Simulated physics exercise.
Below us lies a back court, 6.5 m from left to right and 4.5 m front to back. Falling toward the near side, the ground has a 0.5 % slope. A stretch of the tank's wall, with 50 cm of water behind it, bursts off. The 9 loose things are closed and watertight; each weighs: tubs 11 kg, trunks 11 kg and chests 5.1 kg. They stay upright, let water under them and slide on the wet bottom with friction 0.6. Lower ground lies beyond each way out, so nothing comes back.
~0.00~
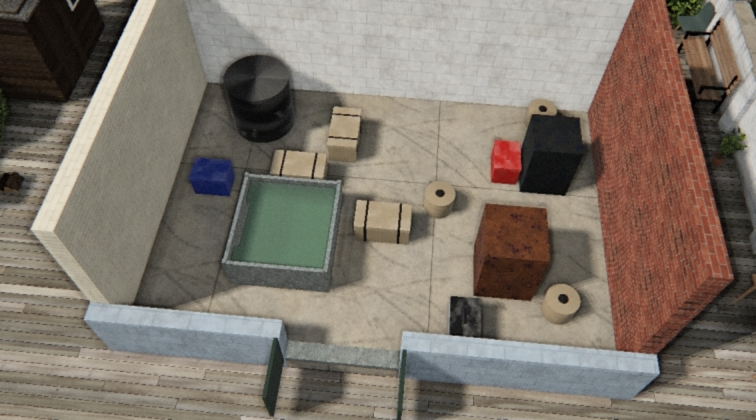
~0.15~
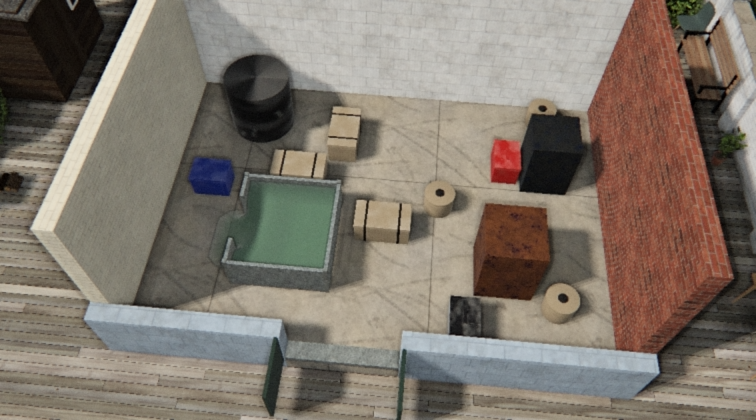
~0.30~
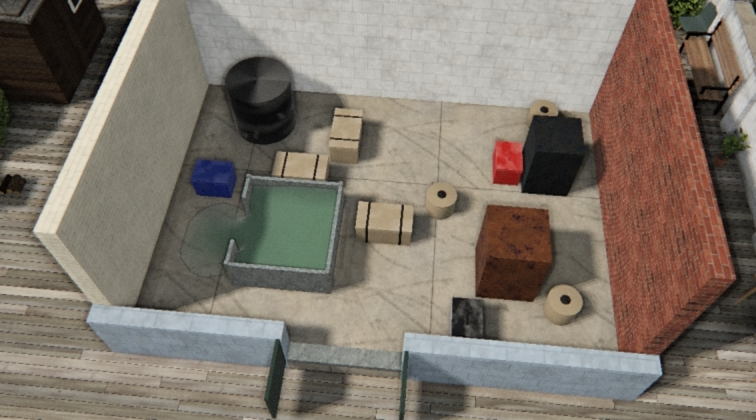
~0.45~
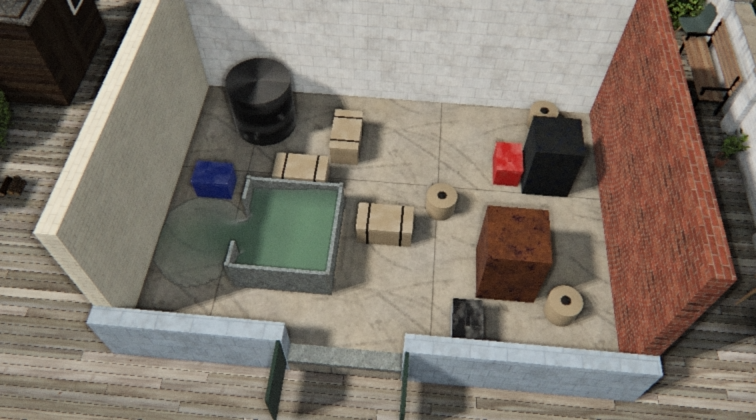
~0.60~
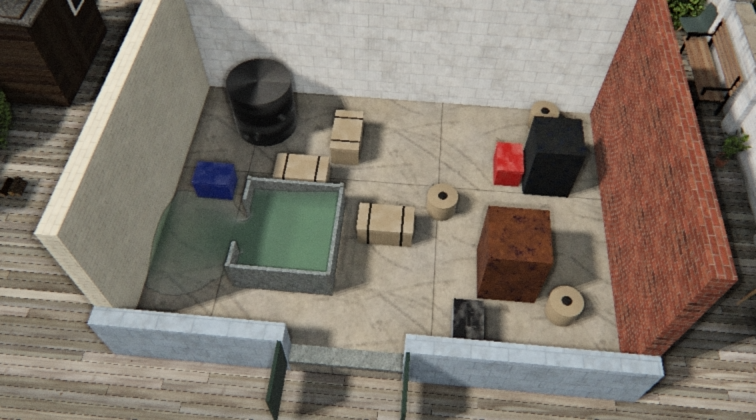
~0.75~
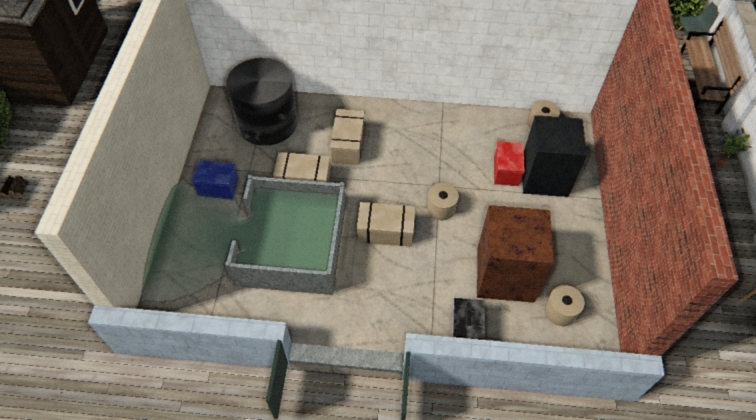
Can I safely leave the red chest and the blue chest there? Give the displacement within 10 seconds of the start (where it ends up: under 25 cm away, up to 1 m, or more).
The red chest hardly moves; the blue chest goes a long way.
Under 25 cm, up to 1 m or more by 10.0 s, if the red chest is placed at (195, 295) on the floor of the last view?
I'd say it lands far off.
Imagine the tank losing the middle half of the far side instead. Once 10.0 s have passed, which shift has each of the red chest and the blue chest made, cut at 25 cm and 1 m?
Here's how it goes: The red chest winds up well off, and the blue chest winds up well off.
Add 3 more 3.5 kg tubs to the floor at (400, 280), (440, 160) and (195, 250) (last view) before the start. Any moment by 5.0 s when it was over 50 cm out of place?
Answers, first to last: Not exceeding, not exceeding, exceeding.
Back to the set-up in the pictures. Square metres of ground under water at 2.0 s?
About 7.5 m2.
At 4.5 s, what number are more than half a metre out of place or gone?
2.
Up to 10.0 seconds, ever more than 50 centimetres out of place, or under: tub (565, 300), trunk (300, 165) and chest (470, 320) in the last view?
First one stayed inside, second one went too far, third one went too far.
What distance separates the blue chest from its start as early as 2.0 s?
By that time, close to 60 cm.
After 2.0 s the red chest is near (511, 156), 0.0 m from its start, aground; the blue chest is near (243, 146), 0.6 m from its start, aground; 0 of 9 are out; 0 afloat.
After 4.5 s the red chest is near (511, 156), 0.0 m from its start, aground; the blue chest is near (271, 144), 1.0 m from its start, afloat; 0 of 9 are out; 2 afloat.
After 7.0 s the red chest is near (511, 156), 0.0 m from its start, aground; the blue chest is near (317, 140), 1.6 m from its start, afloat; 0 of 9 are out; 3 afloat.
After 10.0 s the red chest is near (511, 156), 0.0 m from its start, afloat; the blue chest is near (330, 126), 1.9 m from its start, afloat; 0 of 9 are out; 3 afloat.
